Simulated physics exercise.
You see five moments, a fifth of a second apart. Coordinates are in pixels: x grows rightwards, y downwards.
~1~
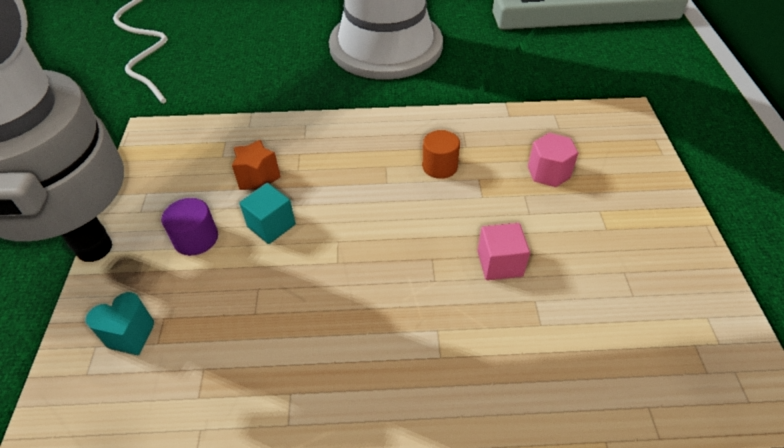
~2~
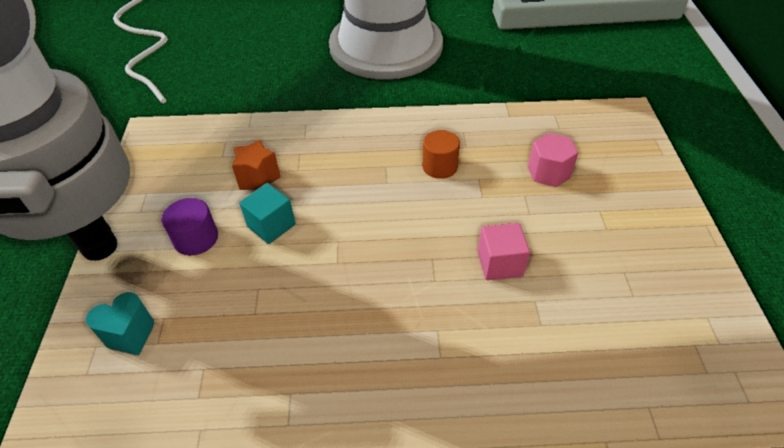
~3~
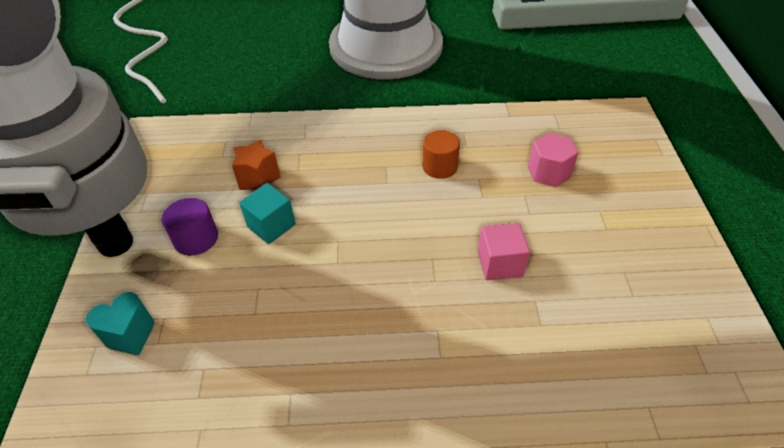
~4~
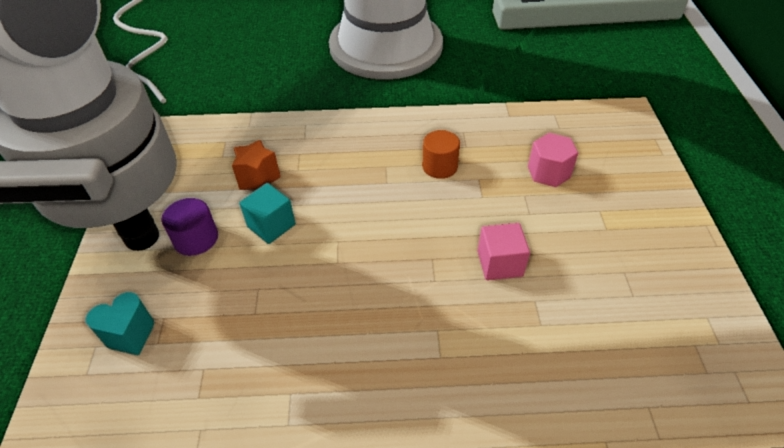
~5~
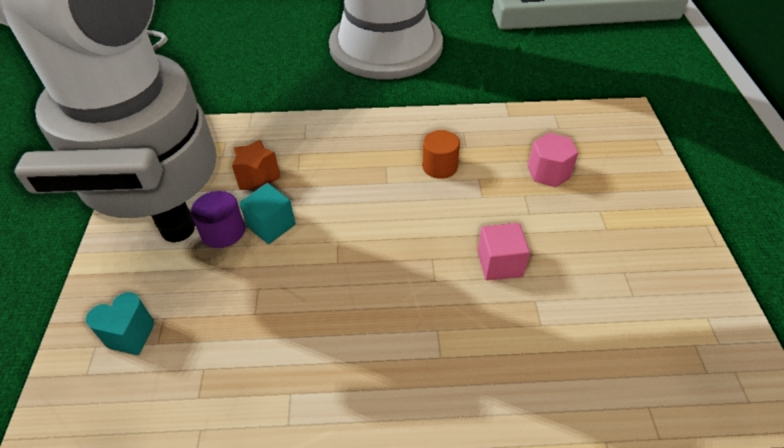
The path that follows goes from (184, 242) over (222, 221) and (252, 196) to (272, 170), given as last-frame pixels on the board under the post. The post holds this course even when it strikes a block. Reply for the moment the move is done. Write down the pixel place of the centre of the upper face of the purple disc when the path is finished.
Roughly at (291, 164).
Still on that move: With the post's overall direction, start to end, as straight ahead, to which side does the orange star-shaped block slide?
The answer is left.
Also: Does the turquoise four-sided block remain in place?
I expect not.
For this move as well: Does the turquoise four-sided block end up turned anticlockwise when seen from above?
I'd say no.
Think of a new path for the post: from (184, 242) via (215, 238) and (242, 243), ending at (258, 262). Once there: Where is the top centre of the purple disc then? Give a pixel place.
At roughly (256, 190).
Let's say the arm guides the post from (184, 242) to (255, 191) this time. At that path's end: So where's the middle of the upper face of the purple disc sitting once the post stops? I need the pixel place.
It is going to be at (285, 169).
On the path given first. One third of the way, post at (218, 208); purple disc at (253, 186); turquoise four-sided block at (293, 195), turned 45° clockwise.
Two thirds of the way, post at (249, 184); purple disc at (283, 170); orange star-shaped block at (259, 144), turned 40° anticlockwise; turquoise four-sided block at (305, 194), turned 85° clockwise.
At the end, post at (269, 158); purple disc at (291, 164); orange star-shaped block at (269, 121), turned 65° anticlockwise; turquoise four-sided block at (305, 194), turned 85° clockwise.
